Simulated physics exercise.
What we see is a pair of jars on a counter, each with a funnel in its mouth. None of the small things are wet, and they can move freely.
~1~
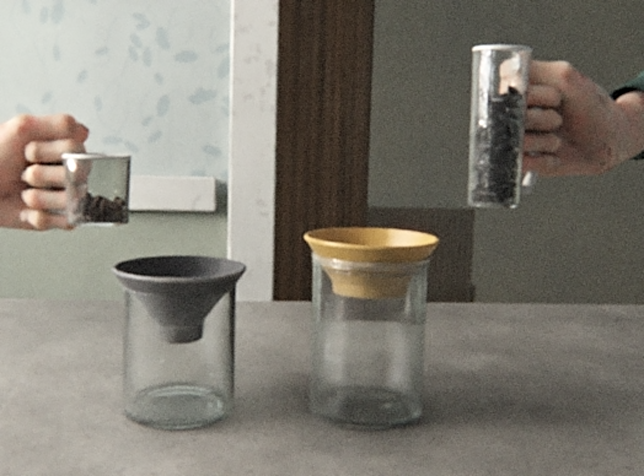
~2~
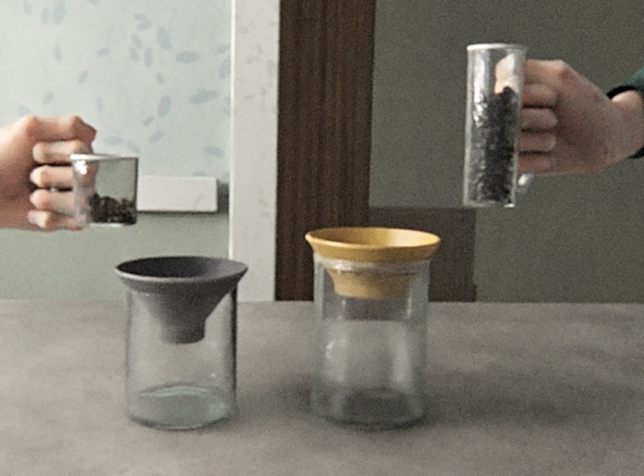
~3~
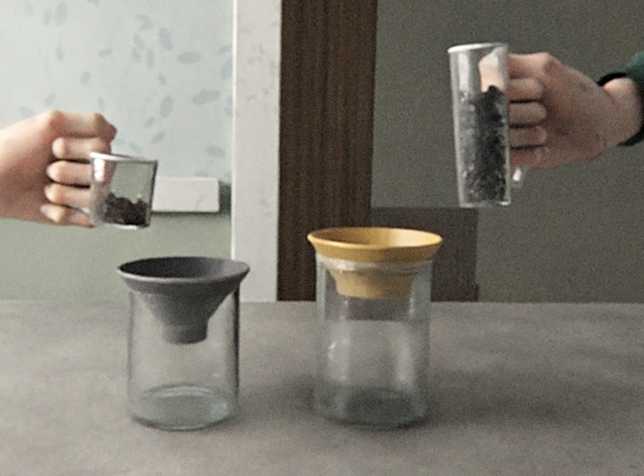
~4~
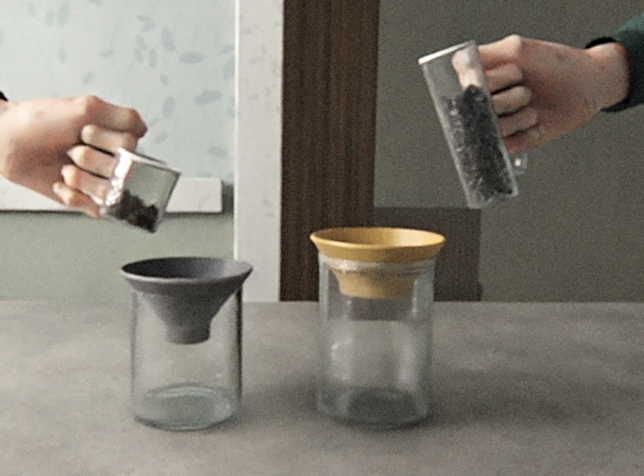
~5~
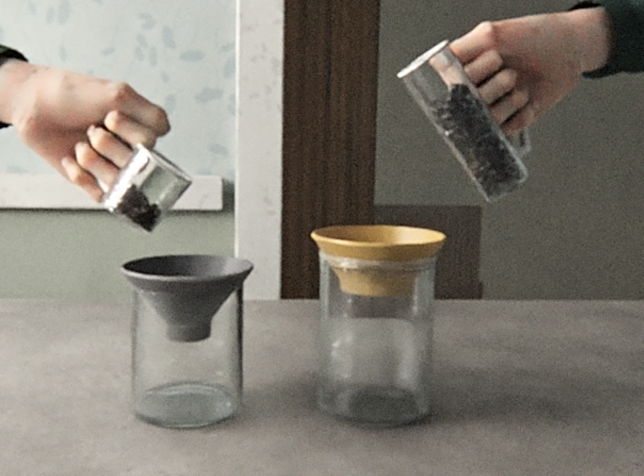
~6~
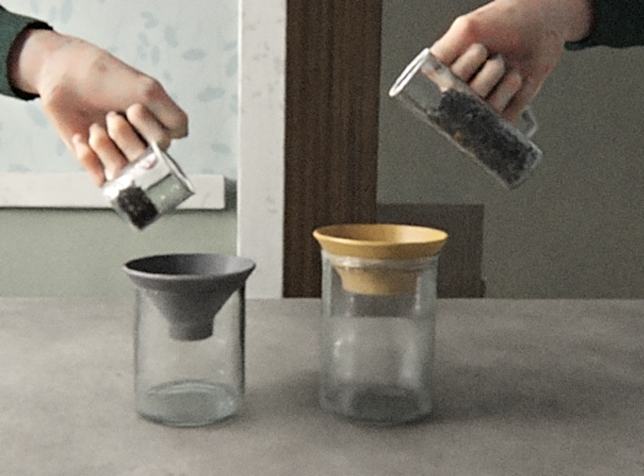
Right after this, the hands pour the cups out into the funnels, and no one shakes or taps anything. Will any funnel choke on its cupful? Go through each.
Left: No choke; right: No choke.
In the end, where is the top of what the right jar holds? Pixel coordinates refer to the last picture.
About (385, 378).
Then, 0.32 s later than the last frame, left, every one still in the cup; right, every one still in the cup.
Then, 0.60 s later than the last frame, left, the larger part still in the cup, roughly a quarter in or over the funnel; right, every one still in the cup.
Then, 0.84 s later than the last frame, left, roughly a quarter in or over the funnel, roughly two thirds down in the jar; right, the larger part still in the cup, roughly a quarter in or over the funnel, about a tenth down in the jar.
When it is over, left, every one down in the jar; right, every one down in the jar.
